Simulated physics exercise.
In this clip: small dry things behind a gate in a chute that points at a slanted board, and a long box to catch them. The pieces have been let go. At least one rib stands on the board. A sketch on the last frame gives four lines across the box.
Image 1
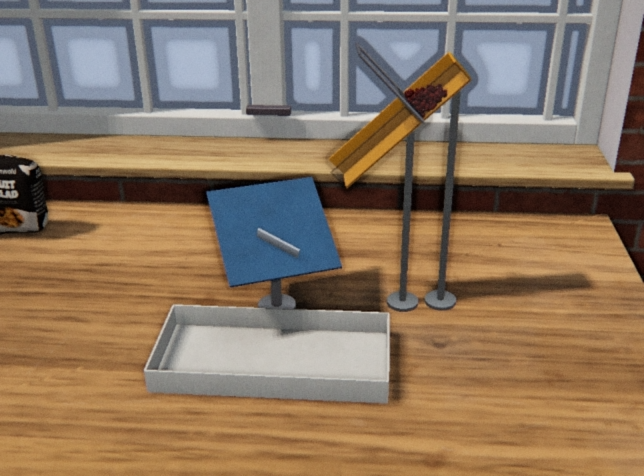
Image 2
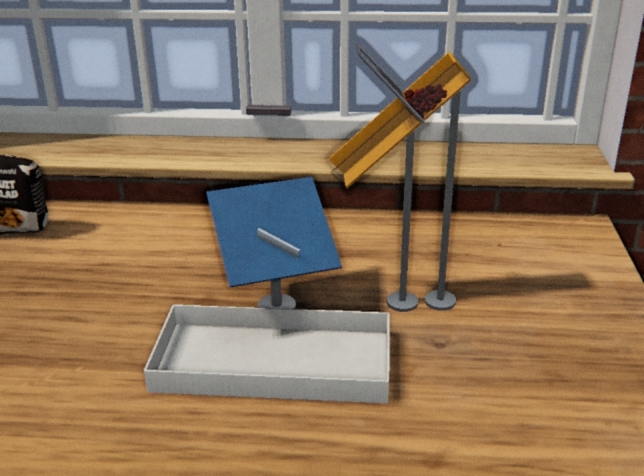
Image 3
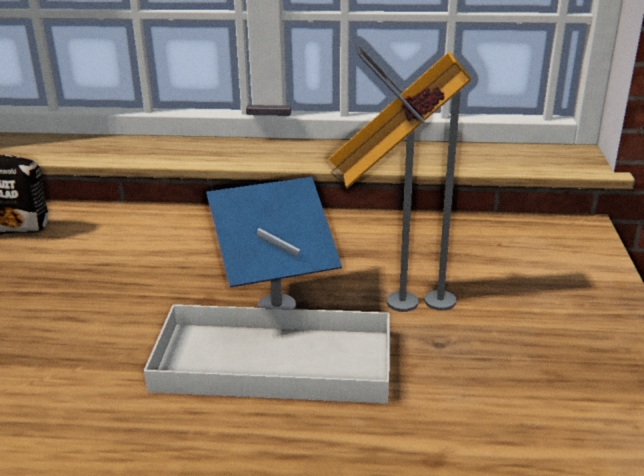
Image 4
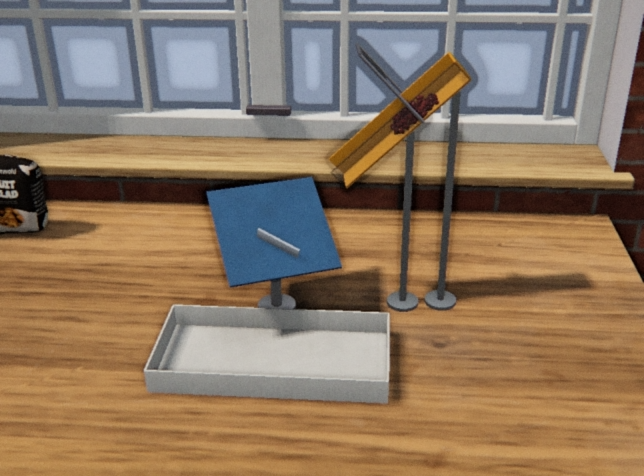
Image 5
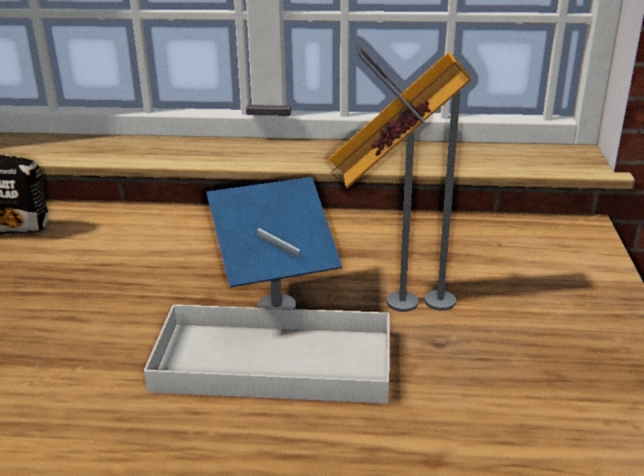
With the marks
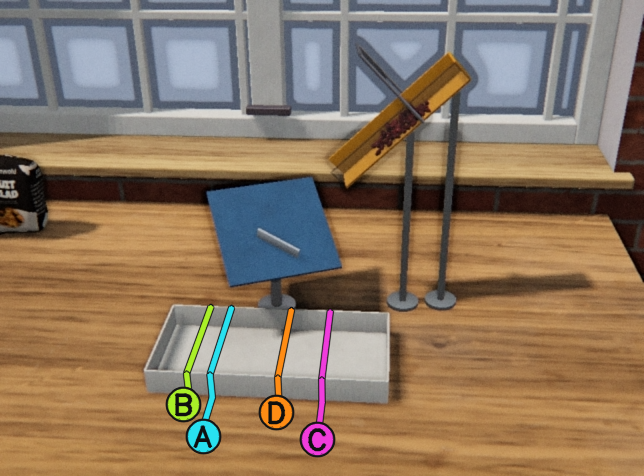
Dark red beans slide down and leftward along a sloping yellow chute above a blue board.
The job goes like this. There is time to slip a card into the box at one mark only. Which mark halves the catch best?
Choose C.
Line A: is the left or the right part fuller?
Right.
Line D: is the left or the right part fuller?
More lands on the right.
On the marked copy, line A crosses the front rim at (210, 373); line B crosses the front rim at (186, 372); line C crosses the front rim at (321, 378); line D crosses the front rim at (277, 376).
With A, of what is caught, not one piece on the left of the divider, every piece on the right.
With B, of what is caught, not one piece on the left of the divider, every piece on the right.
With C, of what is caught, roughly half on the left of the divider, roughly half on the right.
With D, of what is caught, about a tenth on the left of the divider, almost all on the right.
